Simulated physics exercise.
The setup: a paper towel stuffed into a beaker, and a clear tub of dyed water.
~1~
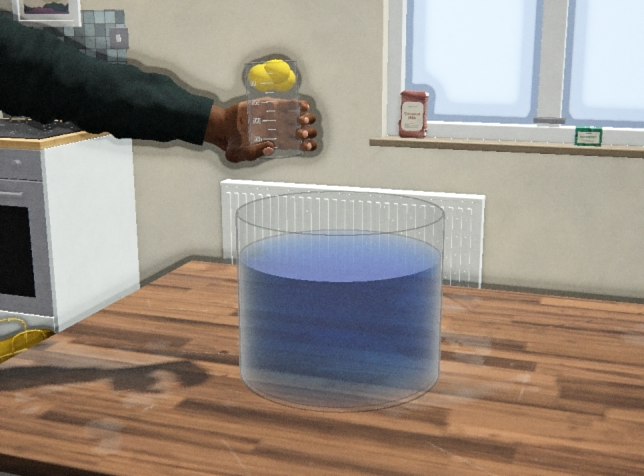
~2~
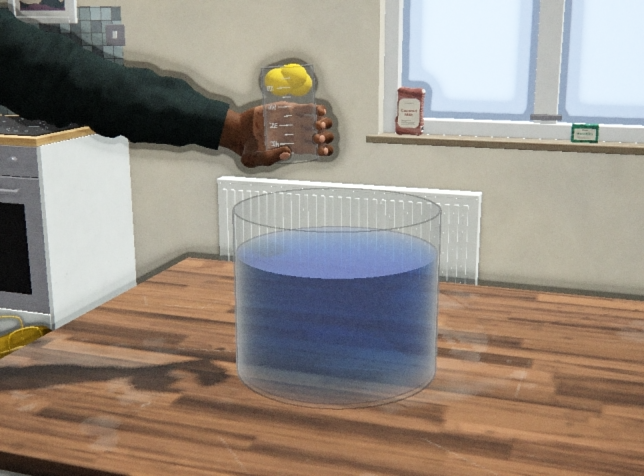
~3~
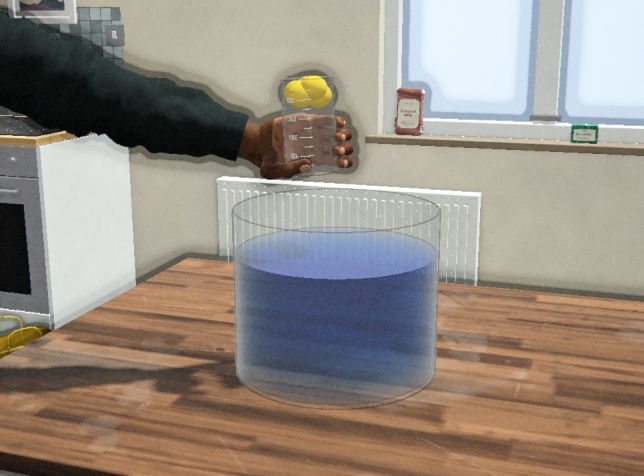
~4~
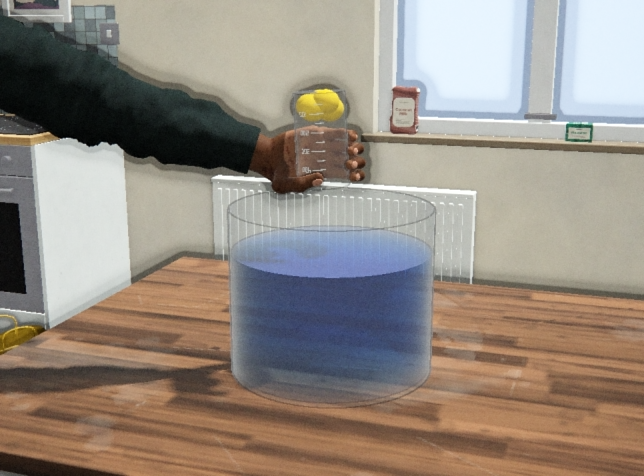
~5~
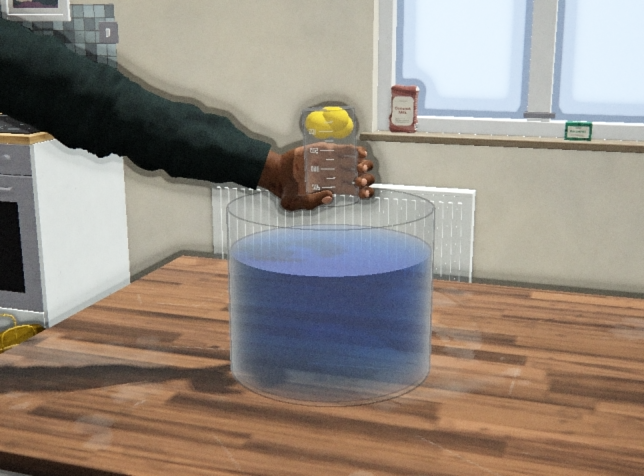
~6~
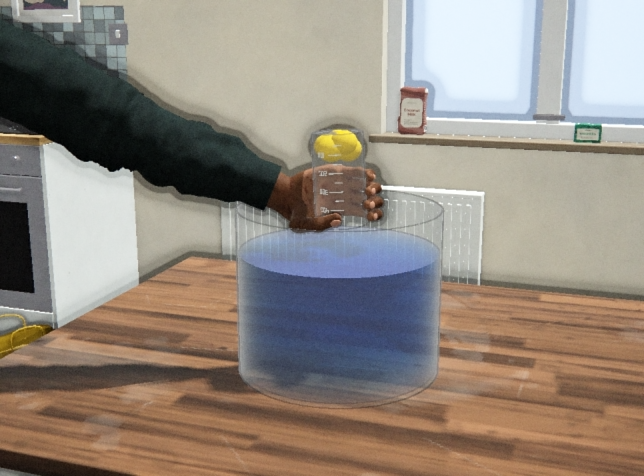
A hand held an upside-down clear beaker with something yellow stuffed in its top above a clear tub of blue water, then lowered it gradually, drifting right, until it was just over the surface.
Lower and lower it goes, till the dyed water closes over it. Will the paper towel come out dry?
Under the surface the paper towel stays dry.
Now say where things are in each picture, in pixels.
The first frame shows beaker (274, 110) mouth down; above the clear tub.
The second frame shows beaker (290, 115) mouth down; paper towel (288, 78); coming down.
The third frame shows beaker (310, 127) mouth down; lower.
The fourth frame shows beaker (321, 140) mouth down; paper towel (319, 104); lower still.
The fifth frame shows beaker (331, 157) mouth down; close to the surface.
The sixth frame shows beaker (339, 180) mouth down; paper towel (338, 144); just over the surface.
Soon after, the beaker enters the dyed water.
Later, air is trapped inside and holds the level down.
In the end, the beaker is under, still full of air, and the paper towel is dry.
